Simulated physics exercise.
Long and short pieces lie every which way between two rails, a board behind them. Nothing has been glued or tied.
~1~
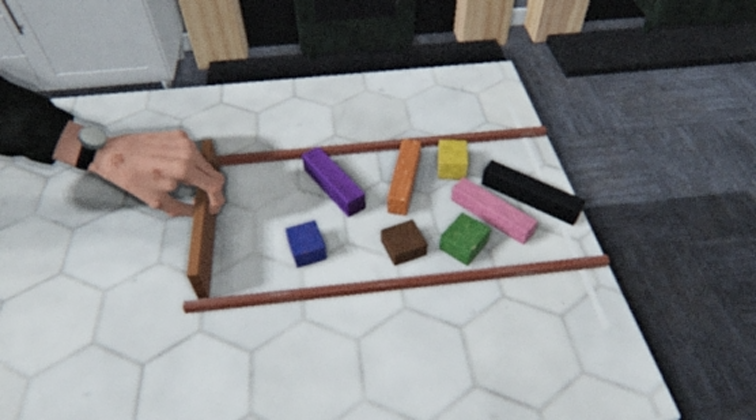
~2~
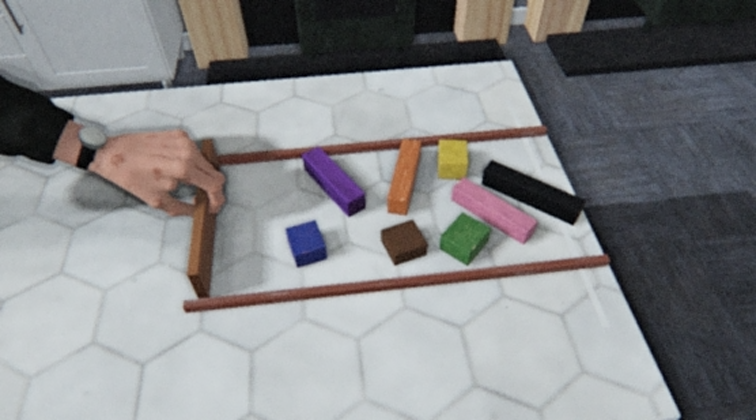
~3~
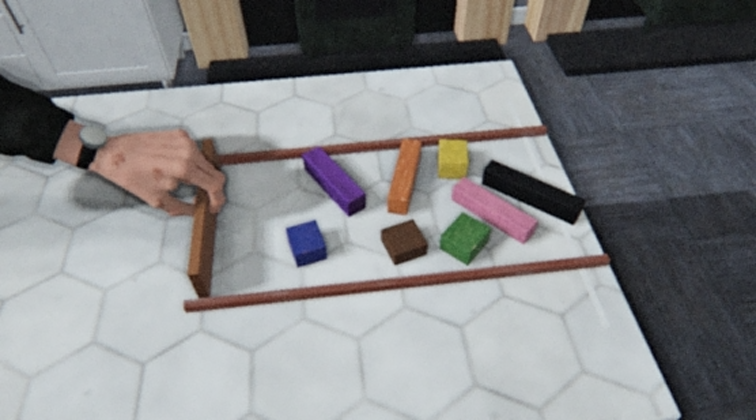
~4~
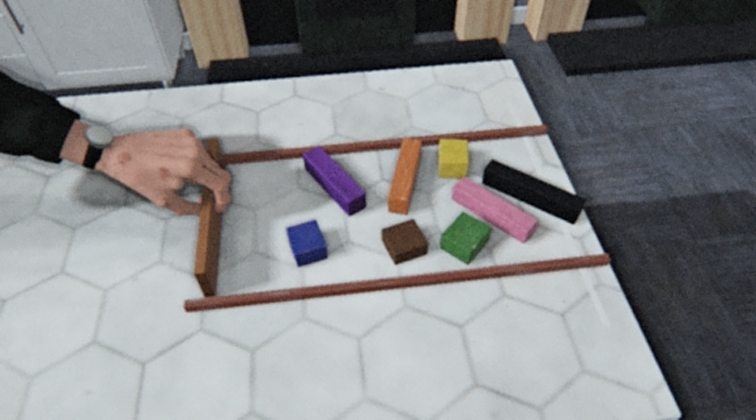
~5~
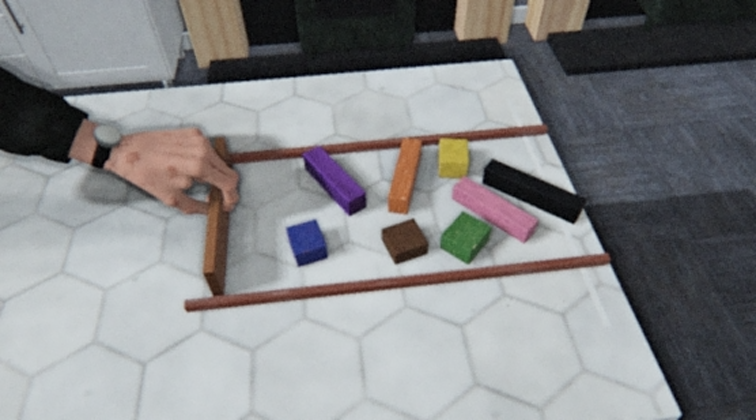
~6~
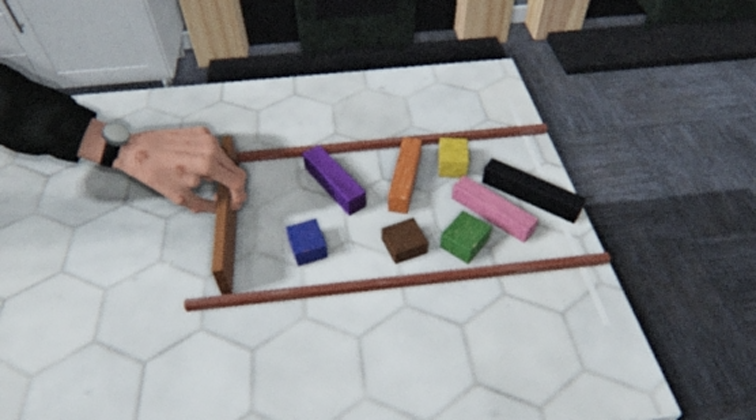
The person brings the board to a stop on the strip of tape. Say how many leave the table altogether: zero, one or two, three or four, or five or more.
Honestly, a big bunch falls - five or more of them.
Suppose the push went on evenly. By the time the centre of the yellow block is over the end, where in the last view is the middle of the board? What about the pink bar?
(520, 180) and (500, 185), more or less.
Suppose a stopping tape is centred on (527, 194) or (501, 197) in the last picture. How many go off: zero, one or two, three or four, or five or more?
Falls: Three or four, then three to four.
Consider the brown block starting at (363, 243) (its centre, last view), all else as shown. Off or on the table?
Placed there, it goes off the edge.
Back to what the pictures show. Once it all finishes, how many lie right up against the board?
At rest, 2 are in contact.
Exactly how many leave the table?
Result - number fallen: 6.
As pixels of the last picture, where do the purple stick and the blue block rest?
They end up close to (550, 159) and (580, 215).
Early on, none off yet; black stick at rest near (532, 190); pink bar at rest near (493, 208); yellow block at rest near (453, 158).
A while later, none off yet; black stick at rest near (532, 190); pink bar travelled a little near (501, 202); yellow block moving near (460, 156).
Further along, none off yet; black stick travelled a little near (584, 184); pink bar travelled about its own width near (578, 197); yellow block travelled well along near (533, 147).
Finally, the number that fall off is five or more; lost, brown block, orange bar, green block, yellow block, pink bar and black stick.
